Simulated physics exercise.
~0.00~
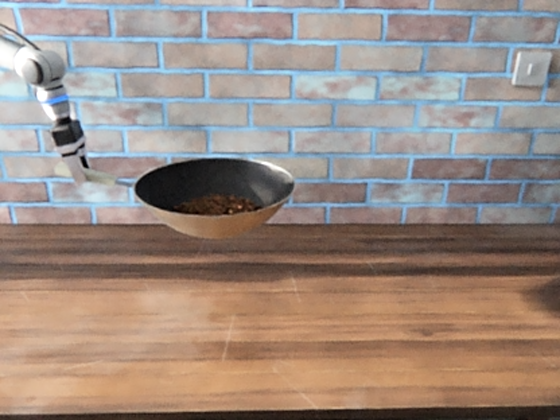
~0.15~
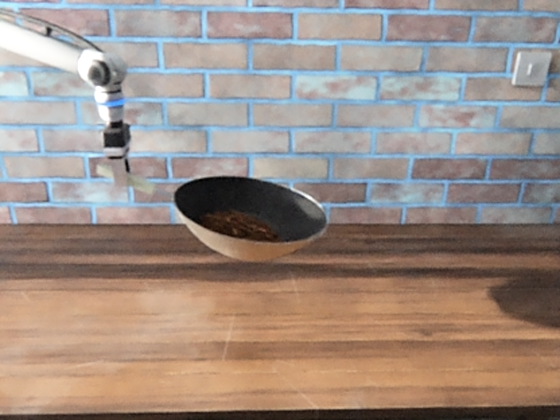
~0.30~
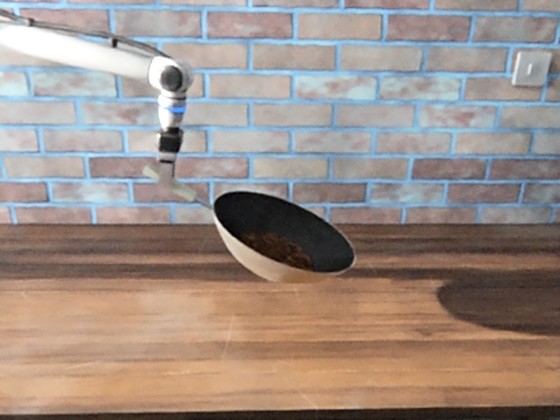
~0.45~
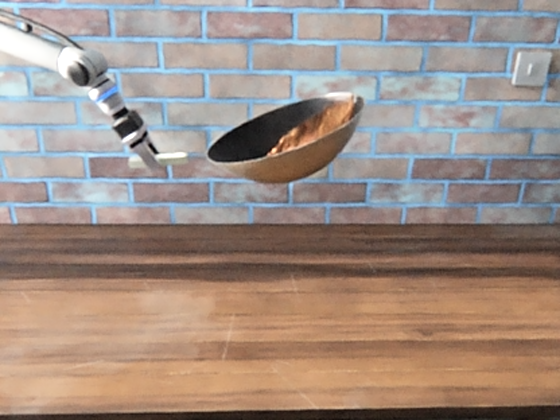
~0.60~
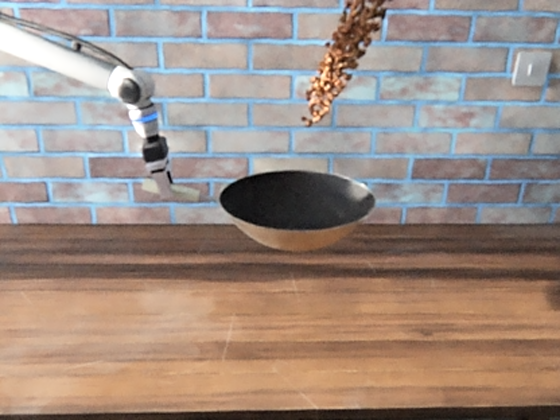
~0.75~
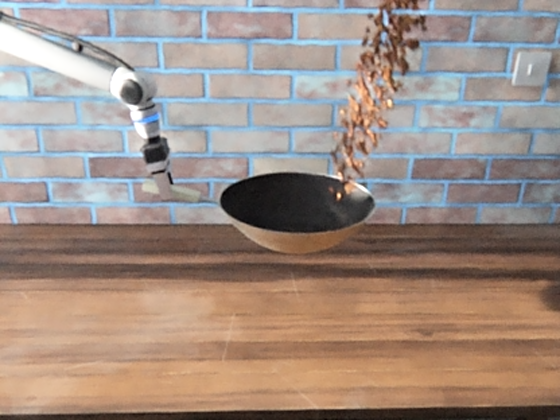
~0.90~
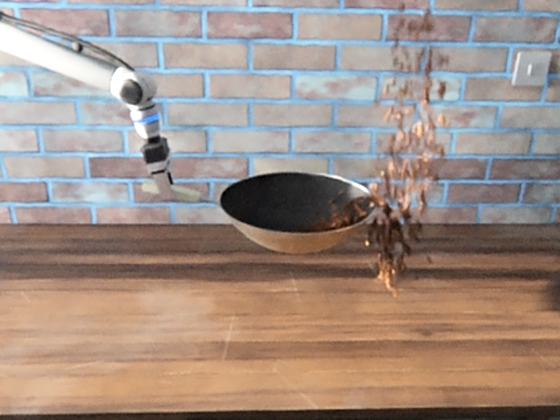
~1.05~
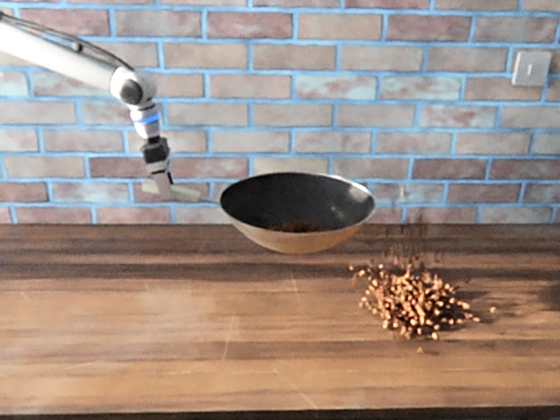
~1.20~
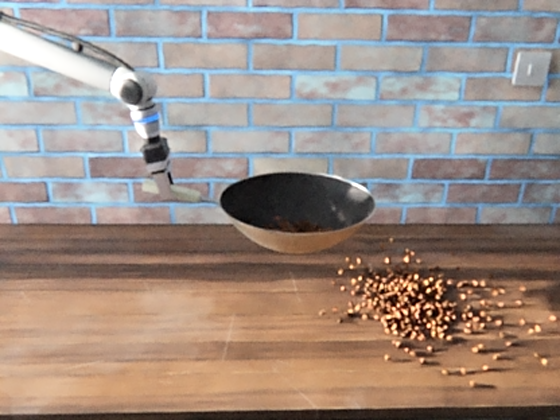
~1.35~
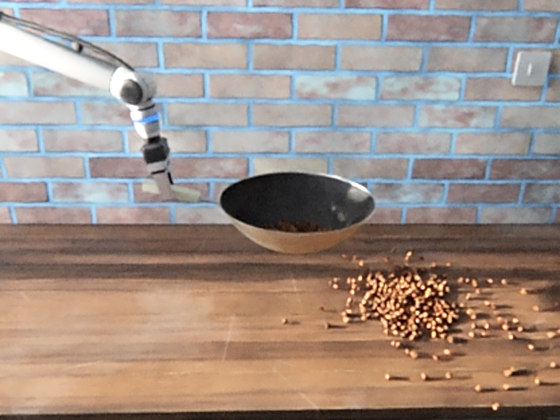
At the start, a robot arm on the left holds a dark-lined wok of small brown pellets above a wooden table, in front of a brick wall. The arm carries the wok to the right and lowers it, tipping its far side down. It then swings the wok upward with that side raised, and the pellets fly out high above it. The wok drops back level and stays still while the pellets fall past its right edge. Most land on the table, scattering rightward into a loose pile, while a small portion remains in the wok.
